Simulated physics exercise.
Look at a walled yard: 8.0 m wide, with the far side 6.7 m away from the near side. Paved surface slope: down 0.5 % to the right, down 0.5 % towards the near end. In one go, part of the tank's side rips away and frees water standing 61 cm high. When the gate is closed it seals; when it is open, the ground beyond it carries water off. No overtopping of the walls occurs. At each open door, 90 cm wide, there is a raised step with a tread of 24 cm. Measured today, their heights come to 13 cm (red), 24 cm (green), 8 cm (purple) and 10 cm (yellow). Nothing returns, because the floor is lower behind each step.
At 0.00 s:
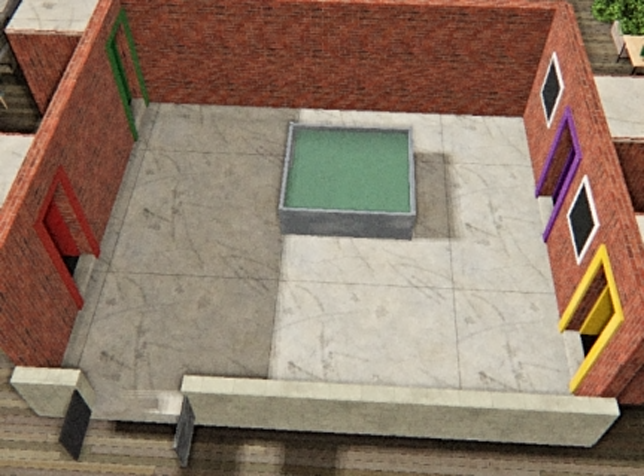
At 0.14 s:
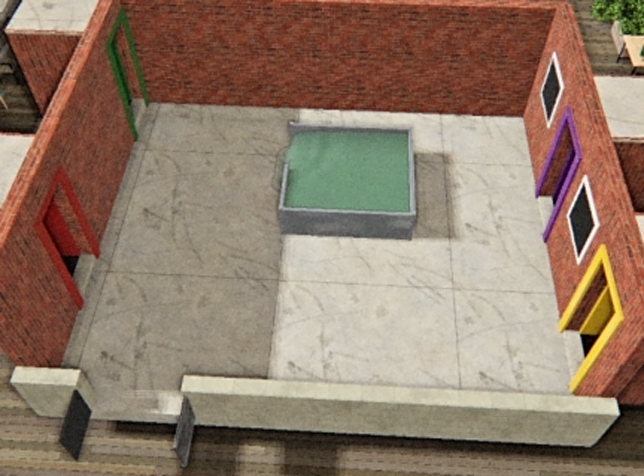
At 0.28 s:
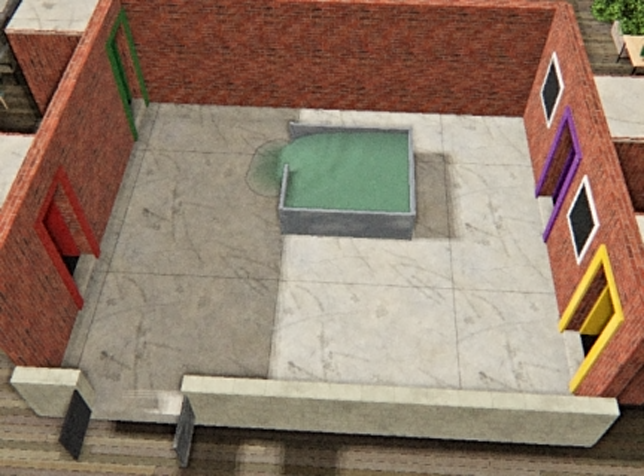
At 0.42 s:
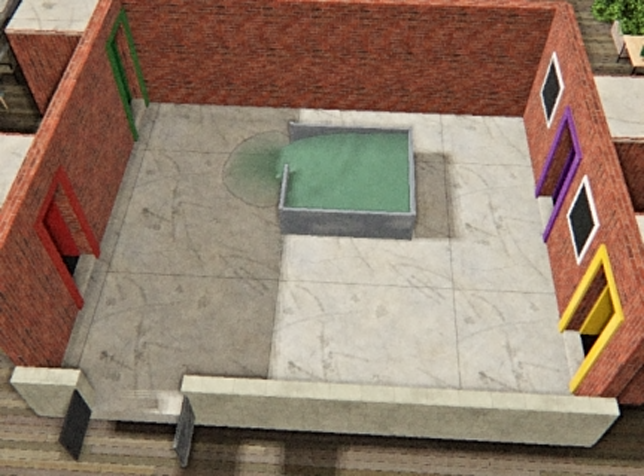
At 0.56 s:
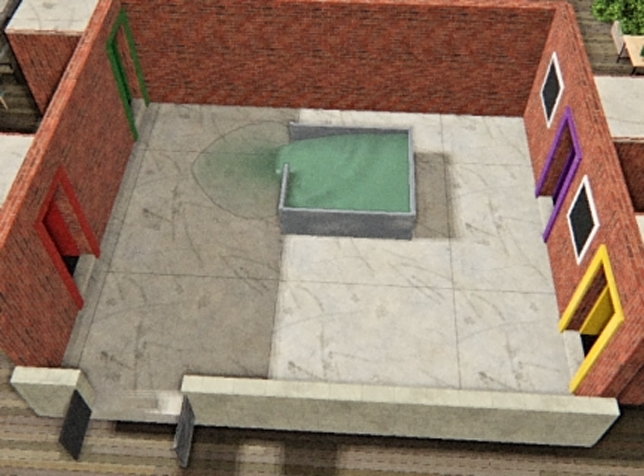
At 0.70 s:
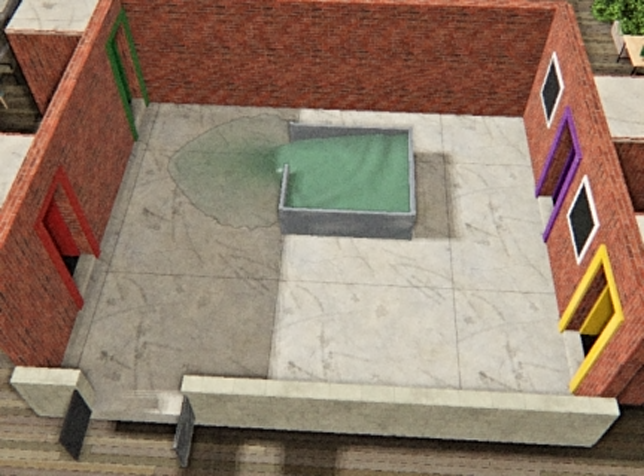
In the video, a tank of green water stands in a brick-walled yard with colored doorways; its left side opens and water pours out, spreading leftward across the paved floor in a widening, rounded sheet.
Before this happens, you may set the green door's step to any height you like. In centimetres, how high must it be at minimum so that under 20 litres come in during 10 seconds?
At least 27 cm or so.
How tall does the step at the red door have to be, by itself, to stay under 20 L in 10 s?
About 5.0 cm at red.
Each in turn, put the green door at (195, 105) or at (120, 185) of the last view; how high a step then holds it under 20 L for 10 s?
Around 19 and 18 cm respectively.
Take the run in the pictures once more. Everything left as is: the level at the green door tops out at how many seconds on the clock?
Roughly at 2.4 s.
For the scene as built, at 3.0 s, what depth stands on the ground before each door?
At the red door the depth is 9 cm, at green 29 cm, at purple 0 cm and at yellow 0 cm.
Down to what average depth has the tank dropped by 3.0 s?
Average depth: Approx. 33 cm.
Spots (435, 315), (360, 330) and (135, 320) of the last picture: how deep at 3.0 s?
Close to 0, 0 and 1 cm deep.
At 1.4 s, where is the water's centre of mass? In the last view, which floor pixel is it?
I'd put it close to (314, 182).
After 1.4 s water covers 20 % of the floor, deepest (33 cm) near (283, 164); 13 cm at the green door, 0 litres in over its 24 cm step.
After 3.0 s water covers 25 % of the floor, deepest (30 cm) near (196, 111); 29 cm at the green door, 25 litres in over its 24 cm step.
After 10.0 s water covers 75 % of the floor, deepest (11 cm) near (204, 401); 8 cm at the green door, 33 litres in over its 24 cm step.
At the green door as built, the water arrived by 1.3 s and peaked near 35 cm at 2.4 s.
With a step of 24 cm, 33 litres would have come in within the 10 s; with 32.5 cm, 5 litres. So under 20 litres takes about 27 cm.
